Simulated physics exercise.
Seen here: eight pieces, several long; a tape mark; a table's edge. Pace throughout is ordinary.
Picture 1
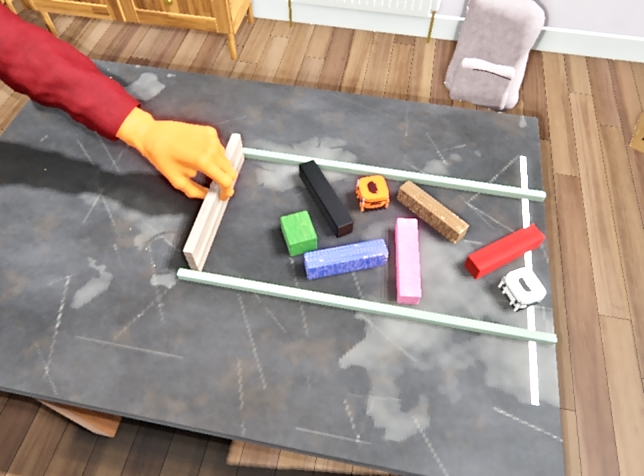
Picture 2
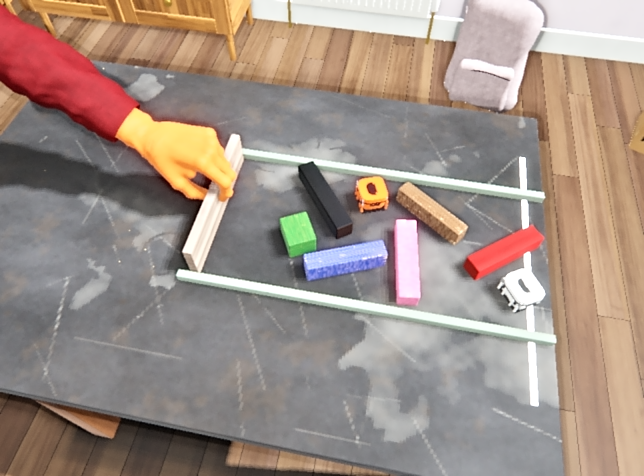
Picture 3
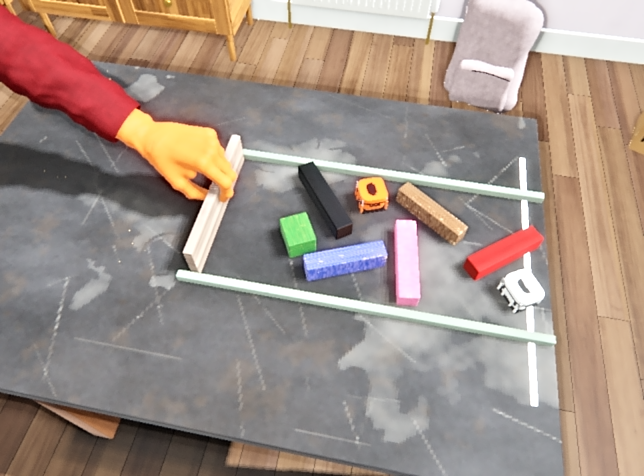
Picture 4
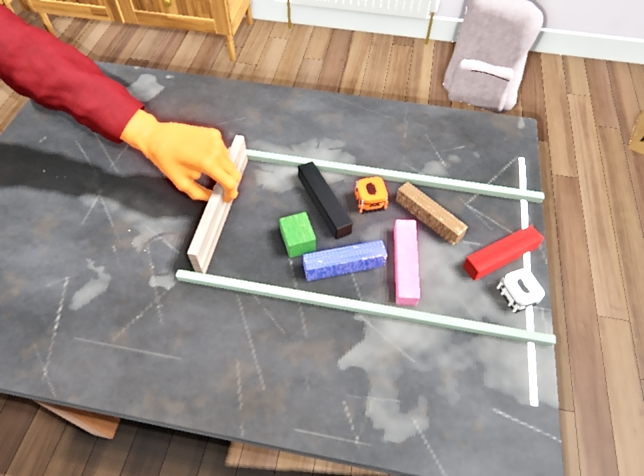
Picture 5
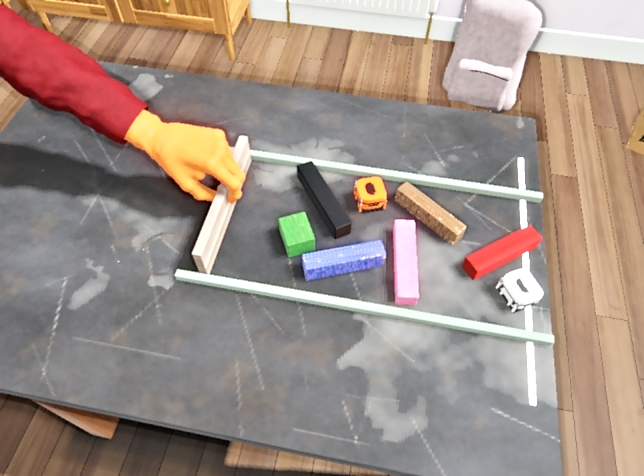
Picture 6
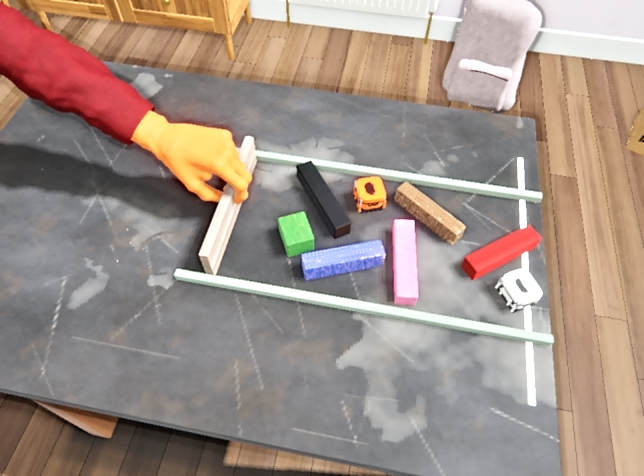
On a dark tabletop, a gloved orange hand slid an upright board slightly to the right between two pale rails, while the colourful blocks, sticks and small cases ahead of it stayed put.
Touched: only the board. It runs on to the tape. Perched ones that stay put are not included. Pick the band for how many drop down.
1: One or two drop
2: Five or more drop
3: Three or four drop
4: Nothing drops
Option 2: Five or more drop.
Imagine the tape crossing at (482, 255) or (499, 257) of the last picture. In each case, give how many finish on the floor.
The counts: 4 and 4.
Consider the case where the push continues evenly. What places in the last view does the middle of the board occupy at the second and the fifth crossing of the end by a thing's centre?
Around (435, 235); afterwards around (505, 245).
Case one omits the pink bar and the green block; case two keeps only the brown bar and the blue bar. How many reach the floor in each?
The number is 5 for the first case and 5 for the second.
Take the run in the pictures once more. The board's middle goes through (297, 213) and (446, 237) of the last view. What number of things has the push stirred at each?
First position 2; second position 8.
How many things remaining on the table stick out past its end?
I make it 1.
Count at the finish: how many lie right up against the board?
The number is 1.
Soon after, none off yet; white case at rest near (519, 291); red stick at rest near (501, 252); brown bar at rest near (429, 213).
Then, none off yet; white case moved about its own width near (545, 287); red stick moved a little near (544, 246); brown bar moved about its own width near (498, 220).
At rest, the number that fall off is five or more; fallen, black stick, blue bar, orange case, pink bar, brown bar, red stick and white case.
